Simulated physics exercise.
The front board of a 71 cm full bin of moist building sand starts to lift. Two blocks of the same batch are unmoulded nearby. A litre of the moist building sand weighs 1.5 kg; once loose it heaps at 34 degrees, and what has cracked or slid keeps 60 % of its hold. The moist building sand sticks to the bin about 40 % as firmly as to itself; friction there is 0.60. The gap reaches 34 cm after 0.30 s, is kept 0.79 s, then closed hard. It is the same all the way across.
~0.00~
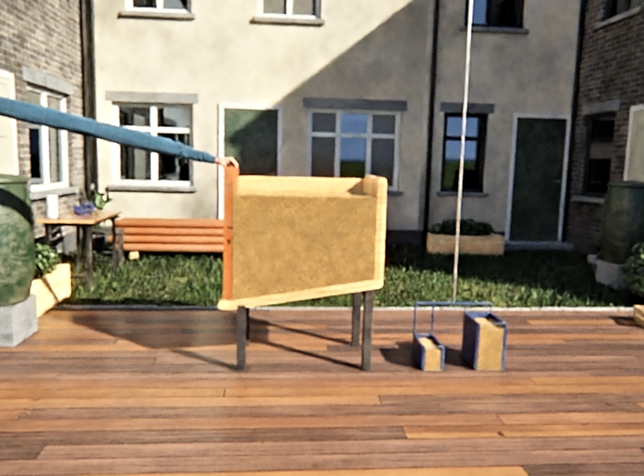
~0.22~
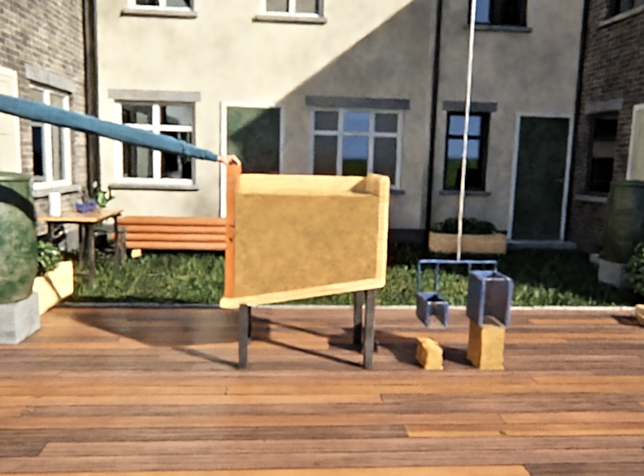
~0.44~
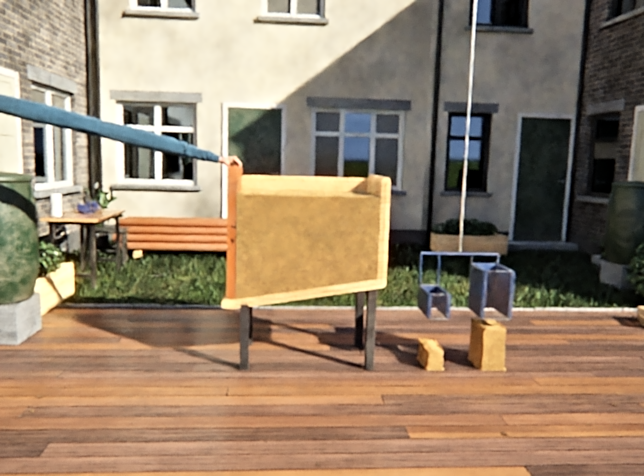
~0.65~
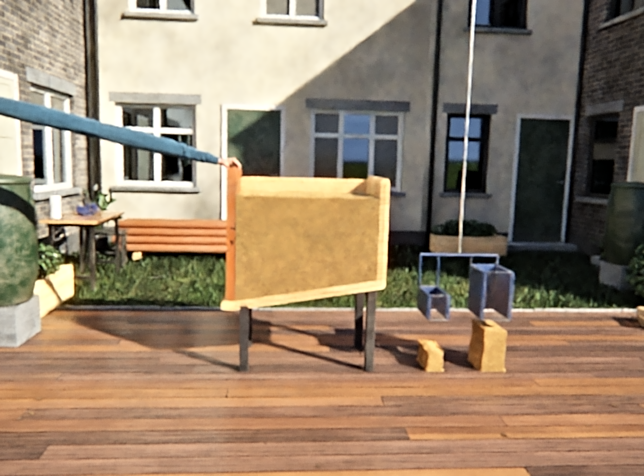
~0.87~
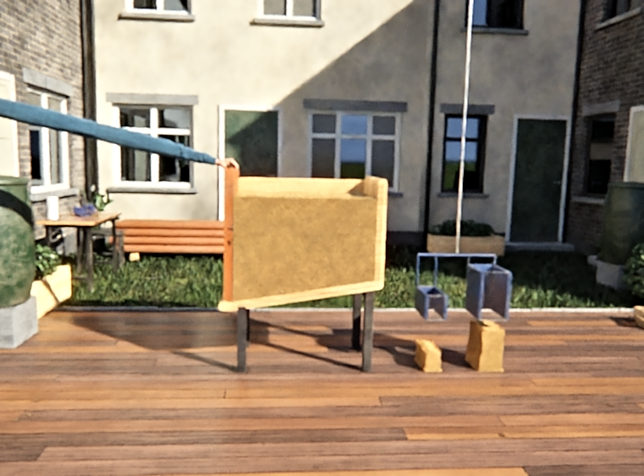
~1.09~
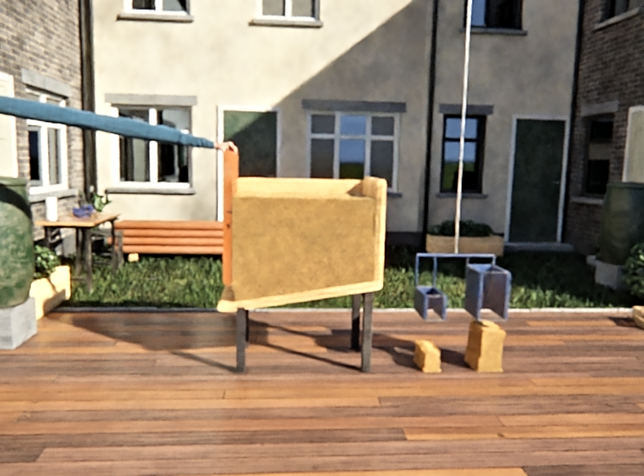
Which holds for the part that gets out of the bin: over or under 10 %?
The result is under 10 %.
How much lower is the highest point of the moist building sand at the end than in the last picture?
Some 0 cm.
After 1.37 s, the hatch is 34 cm open and 0 % is out.
After 1.71 s, the hatch is 34 cm open and 0 % is out.
After 2.04 s, the hatch is 34 cm open and 0 % is out.
After 2.38 s, the hatch is 8.4 cm open and 0 % is out.
After 3.07 s, the hatch is shut and 0 % is out.
